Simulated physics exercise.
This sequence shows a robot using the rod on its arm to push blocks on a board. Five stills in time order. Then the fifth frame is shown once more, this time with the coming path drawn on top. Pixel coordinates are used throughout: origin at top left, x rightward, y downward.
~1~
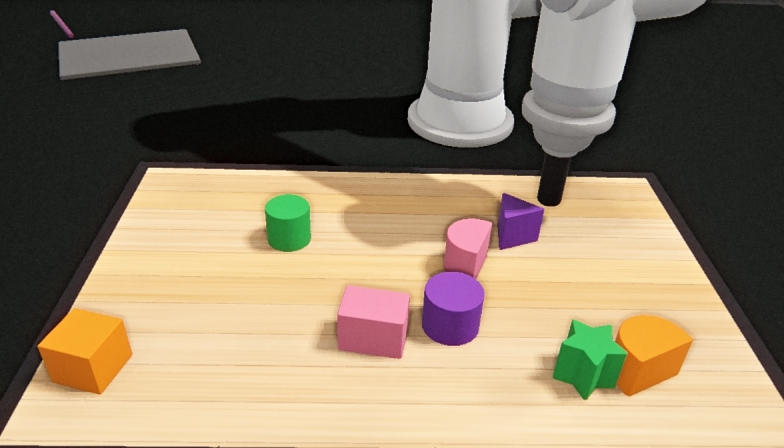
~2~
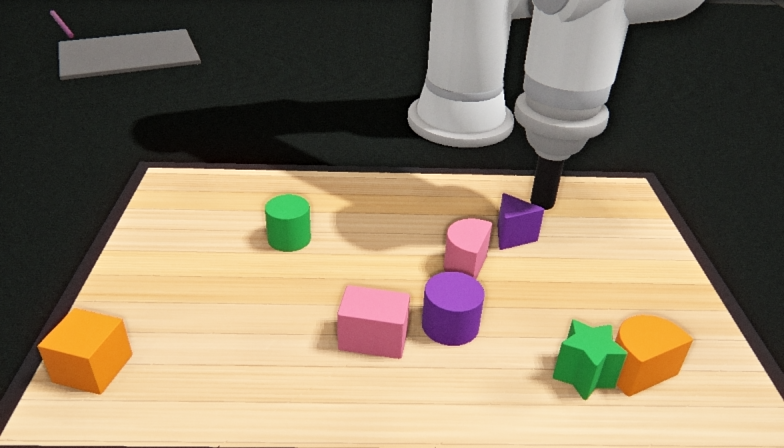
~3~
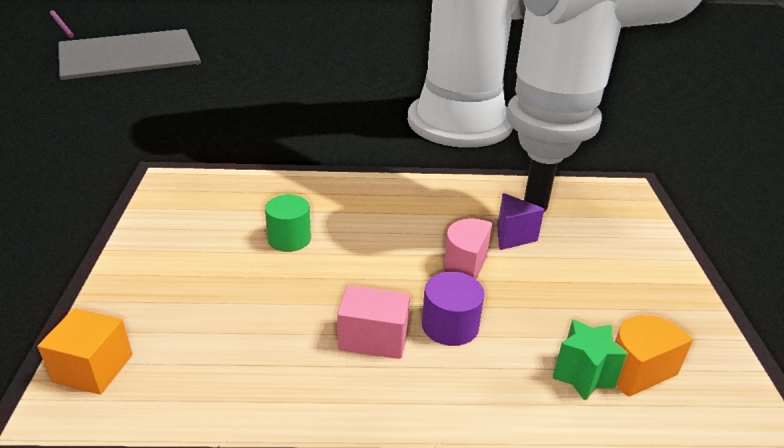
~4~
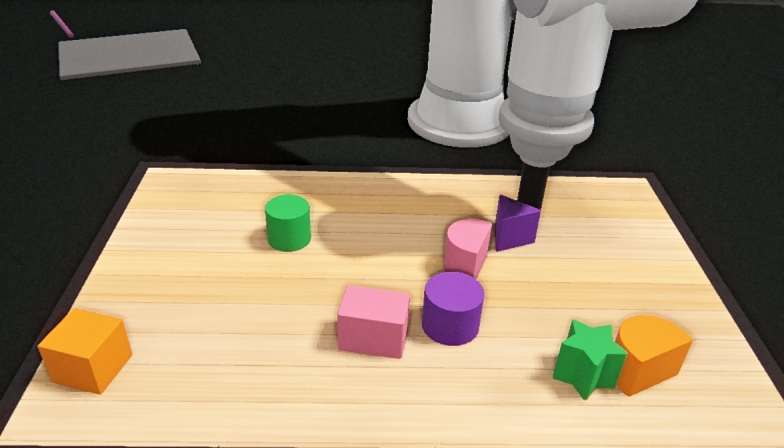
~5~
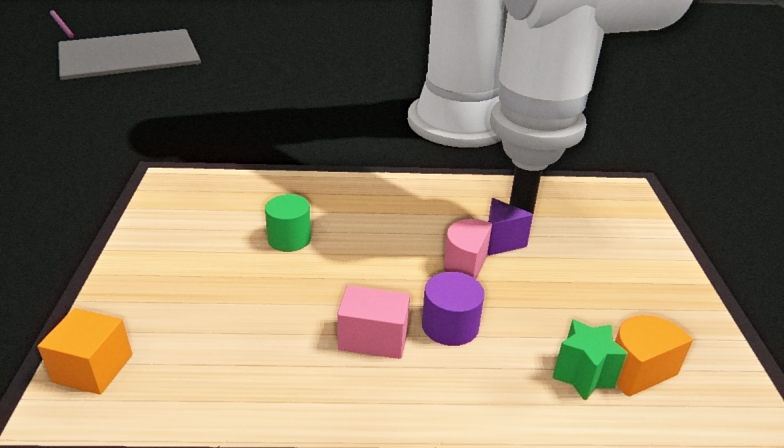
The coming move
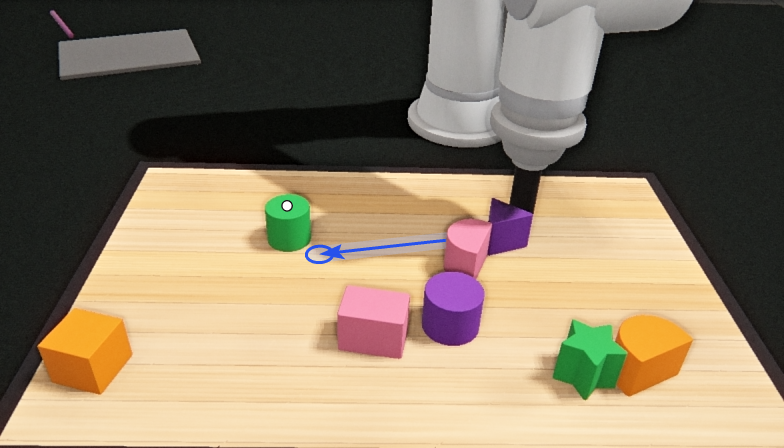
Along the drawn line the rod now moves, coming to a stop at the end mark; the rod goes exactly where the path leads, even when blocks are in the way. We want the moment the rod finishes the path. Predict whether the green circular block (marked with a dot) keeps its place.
It holds its position.
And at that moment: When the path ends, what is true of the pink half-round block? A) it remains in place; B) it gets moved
The one that fits is B, it gets moved.
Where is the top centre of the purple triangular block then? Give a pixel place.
The purple triangular block ends near (494, 220).
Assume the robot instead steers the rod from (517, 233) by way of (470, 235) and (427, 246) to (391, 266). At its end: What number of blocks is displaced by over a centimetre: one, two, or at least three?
The answer is a single block.
Drawn move, in a line from (517, 233) to (320, 254); the dot is on the green circular block.
The first path, step by step. One third of the way, rod (456, 222); pink half-round block (460, 236); purple triangular block (494, 220), turned 50° anticlockwise.
Two thirds of the way, rod (388, 229); pink half-round block (460, 236); purple triangular block (494, 220), turned 50° anticlockwise.
At the end, rod (319, 236); green circular block still; pink half-round block (460, 236); purple triangular block (494, 220), turned 50° anticlockwise.
